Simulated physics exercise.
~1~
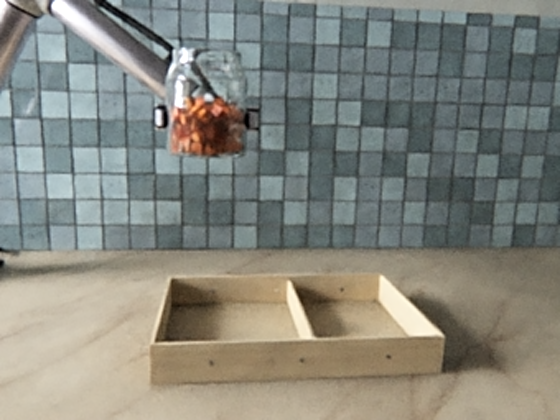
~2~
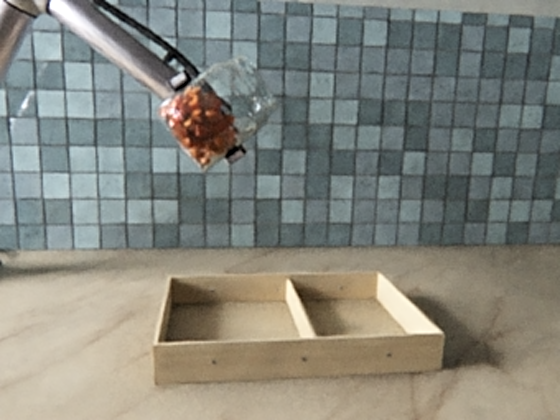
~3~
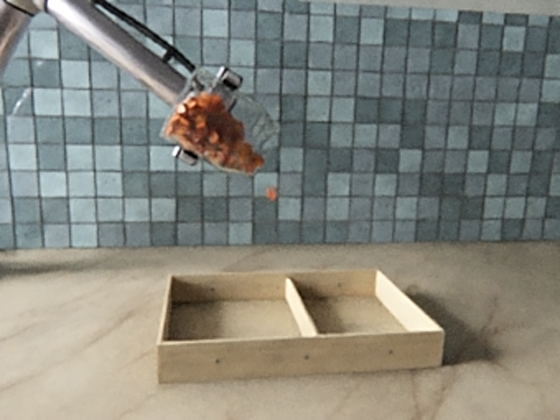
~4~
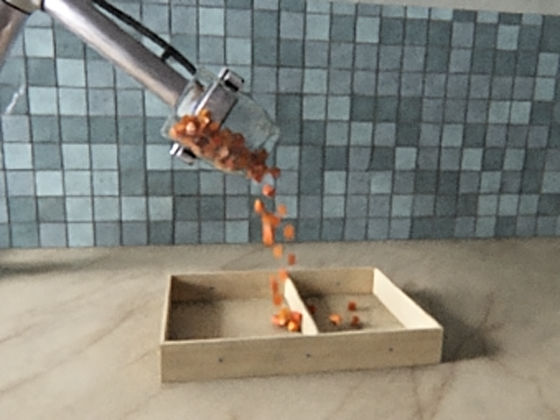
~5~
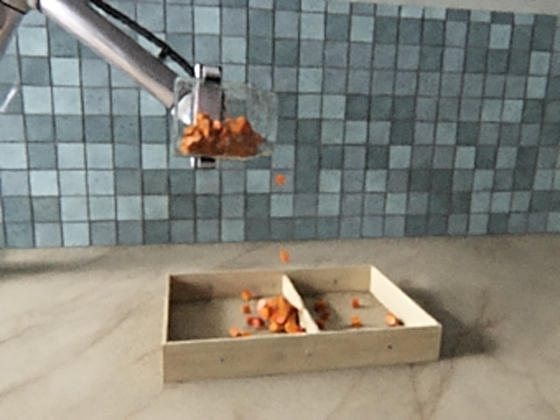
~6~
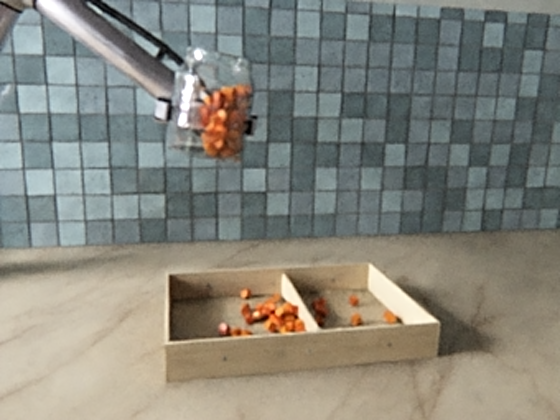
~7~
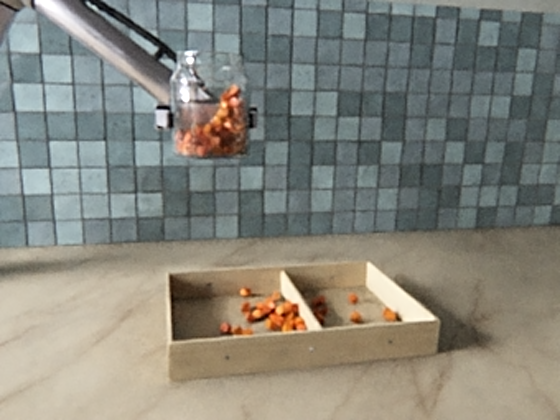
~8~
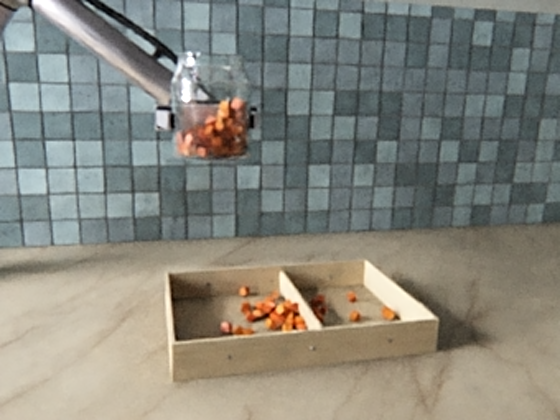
On a stone-look counter against blue-grey tiles, a robotic arm tips a jar, spilling some orange dice into a divided wooden tray, then rights it.
